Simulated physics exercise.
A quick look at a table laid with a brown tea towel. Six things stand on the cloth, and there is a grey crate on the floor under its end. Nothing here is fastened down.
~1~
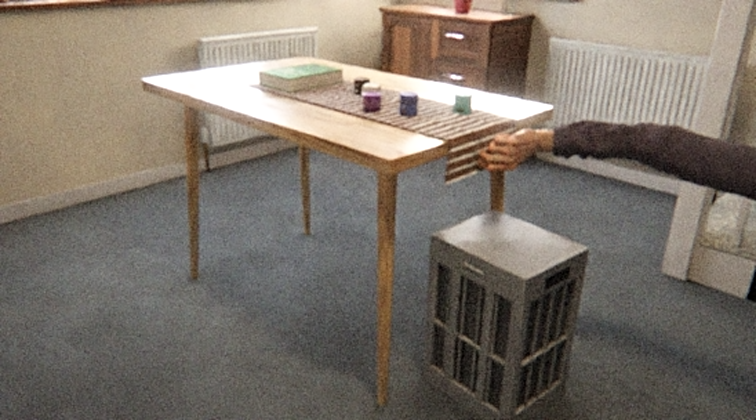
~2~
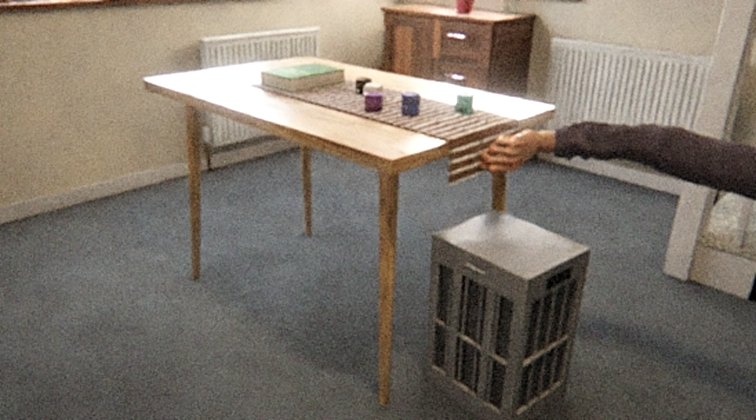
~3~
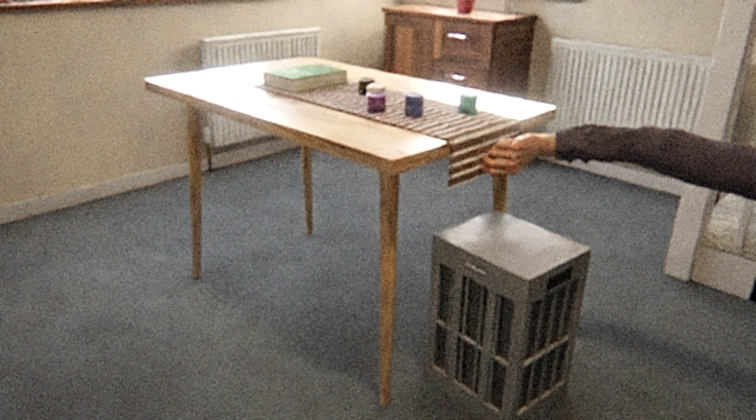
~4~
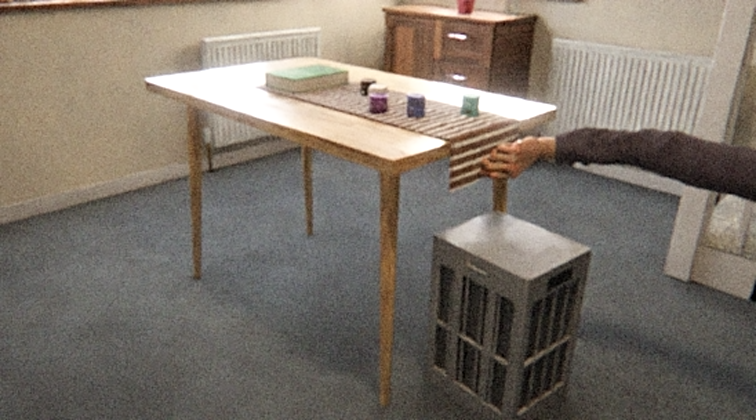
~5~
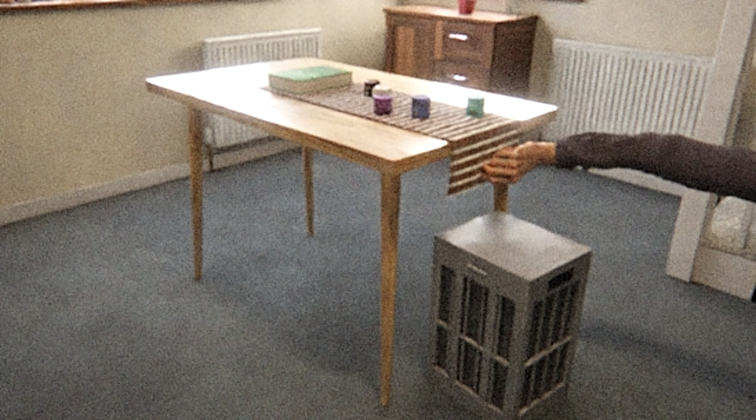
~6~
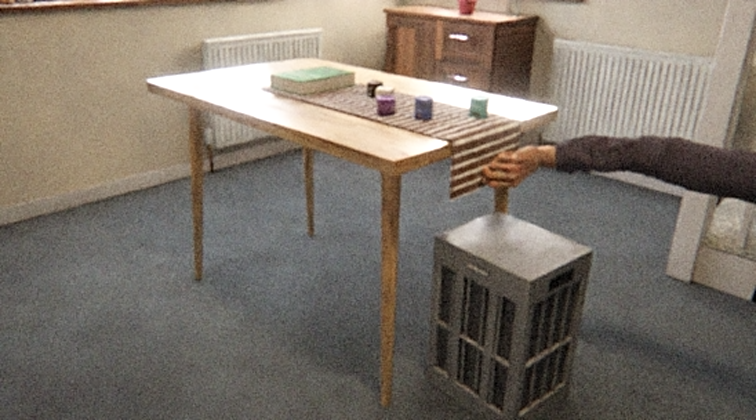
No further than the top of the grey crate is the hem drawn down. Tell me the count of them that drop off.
My guess is it ends up with just one missing from the top.
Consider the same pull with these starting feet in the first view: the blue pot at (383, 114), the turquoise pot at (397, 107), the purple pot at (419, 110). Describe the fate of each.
Start with the blue pot, which is kept; next the turquoise pot, which is kept; last the purple pot, which is kept.
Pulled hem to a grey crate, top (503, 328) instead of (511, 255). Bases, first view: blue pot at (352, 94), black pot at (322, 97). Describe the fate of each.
The blue pot stays put; the black pot stays put.
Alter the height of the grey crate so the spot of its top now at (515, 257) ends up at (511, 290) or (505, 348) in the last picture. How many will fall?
In that event, 2 and 4.
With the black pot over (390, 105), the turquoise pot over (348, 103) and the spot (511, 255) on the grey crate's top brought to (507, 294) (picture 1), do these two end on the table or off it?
Result - the black pot stays put, and the turquoise pot stays put.
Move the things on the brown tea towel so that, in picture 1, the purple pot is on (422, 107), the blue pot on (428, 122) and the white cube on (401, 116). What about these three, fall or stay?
Result - the purple pot stays put, the blue pot comes off, and the white cube stays put.
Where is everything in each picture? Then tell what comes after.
Hem (445, 185); turquoise pot (464, 93); blue pot (409, 93); purple pot (372, 94); white cube (371, 85); black pot (362, 79); top of the crate (511, 255), in the first frame.
Hem (448, 186); turquoise pot (465, 93), in the second frame.
Hem (447, 189); blue pot (415, 94), in the third frame.
Hem (449, 192); purple pot (379, 95); top of the crate (514, 256), in the fourth frame.
Hem (446, 196); white cube (382, 87), in the fifth frame.
Hem (450, 201); turquoise pot (480, 97); blue pot (424, 97); purple pot (386, 97); white cube (385, 88); black pot (375, 82), in the sixth frame.
Early on, hem near (483, 209); all still up.
Midway, hem on the crate; turquoise pot gone.
Finally, hem on the crate; turquoise pot gone. The table loses one.
